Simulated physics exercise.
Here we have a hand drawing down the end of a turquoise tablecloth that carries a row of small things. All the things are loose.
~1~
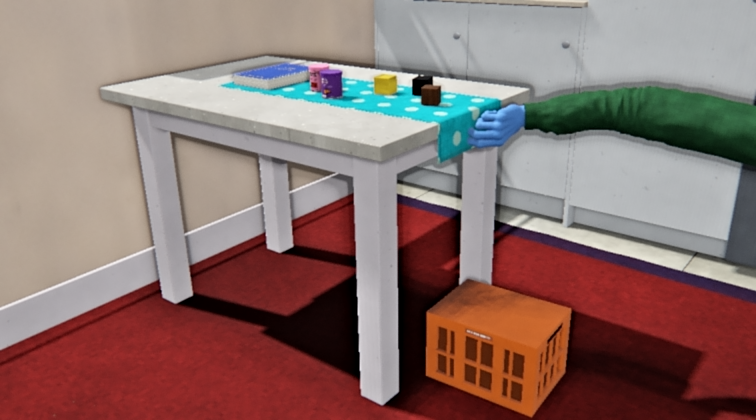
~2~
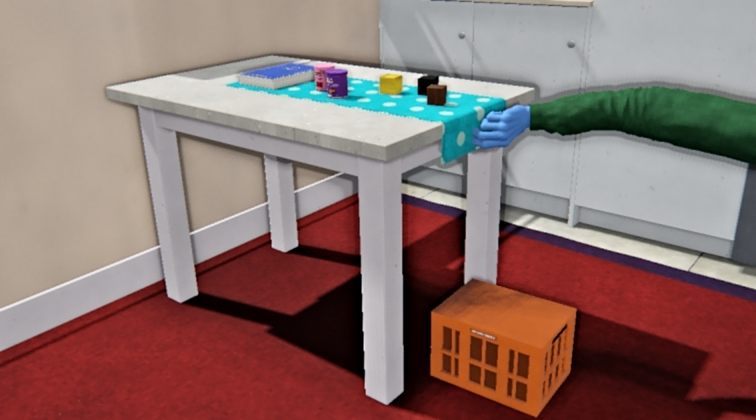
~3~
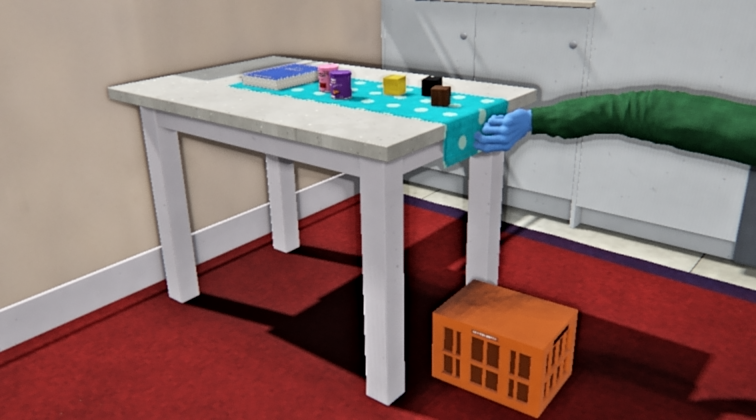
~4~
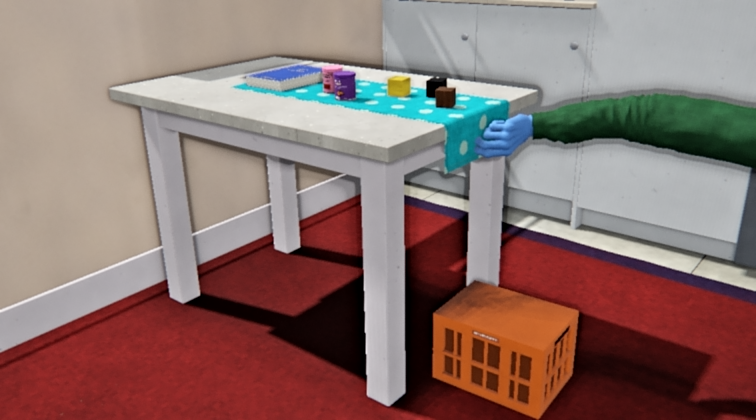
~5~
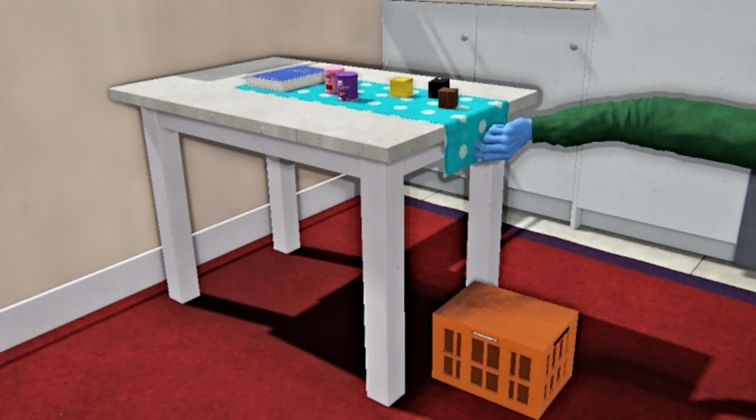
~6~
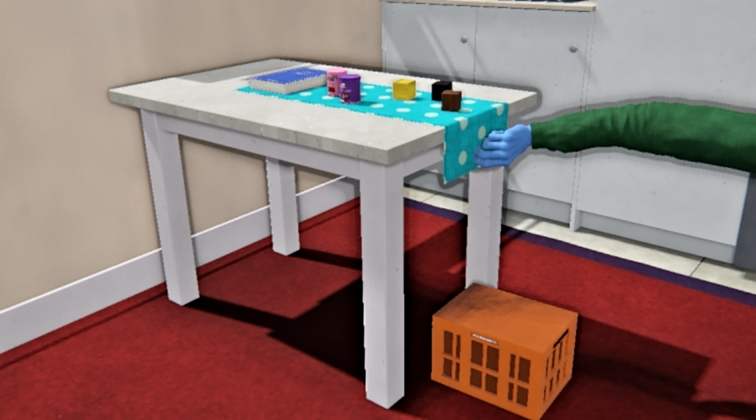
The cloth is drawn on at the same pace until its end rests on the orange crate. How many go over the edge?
It carries off four.
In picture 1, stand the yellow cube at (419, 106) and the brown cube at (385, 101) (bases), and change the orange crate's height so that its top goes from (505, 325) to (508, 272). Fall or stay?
The yellow cube goes over, the brown cube drops off.
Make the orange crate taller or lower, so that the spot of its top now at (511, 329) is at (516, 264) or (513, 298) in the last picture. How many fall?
In that case 2 and 3.
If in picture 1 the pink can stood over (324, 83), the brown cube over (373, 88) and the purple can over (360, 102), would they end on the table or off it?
The pink can remains up; the brown cube tumbles off; the purple can comes down.
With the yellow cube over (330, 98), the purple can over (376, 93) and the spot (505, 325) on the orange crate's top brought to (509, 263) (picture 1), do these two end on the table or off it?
The yellow cube holds on; the purple can keeps its place on top.
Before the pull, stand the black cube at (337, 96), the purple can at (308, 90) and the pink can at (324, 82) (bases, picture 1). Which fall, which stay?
The black cube tumbles off; the purple can holds on; the pink can survives.
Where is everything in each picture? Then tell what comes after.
The first frame shows hem (437, 164); brown cube (431, 87); black cube (423, 77); yellow cube (385, 76); purple can (331, 71); pink can (319, 65); top of the crate (505, 325).
The second frame shows hem (442, 165); brown cube (437, 86).
The third frame shows hem (444, 168); black cube (432, 78).
The fourth frame shows hem (444, 174); yellow cube (399, 78); top of the crate (512, 327).
The fifth frame shows hem (444, 178); purple can (347, 74).
The sixth frame shows hem (444, 184); brown cube (452, 92); black cube (442, 83); yellow cube (404, 81); purple can (350, 76); pink can (337, 70).
Soon after, hem near (477, 245); brown cube and black cube gone.
After that, hem on the crate; brown cube, black cube, yellow cube and purple can gone.
In the end, hem on the crate; brown cube, black cube, yellow cube and purple can gone. The answer is four.
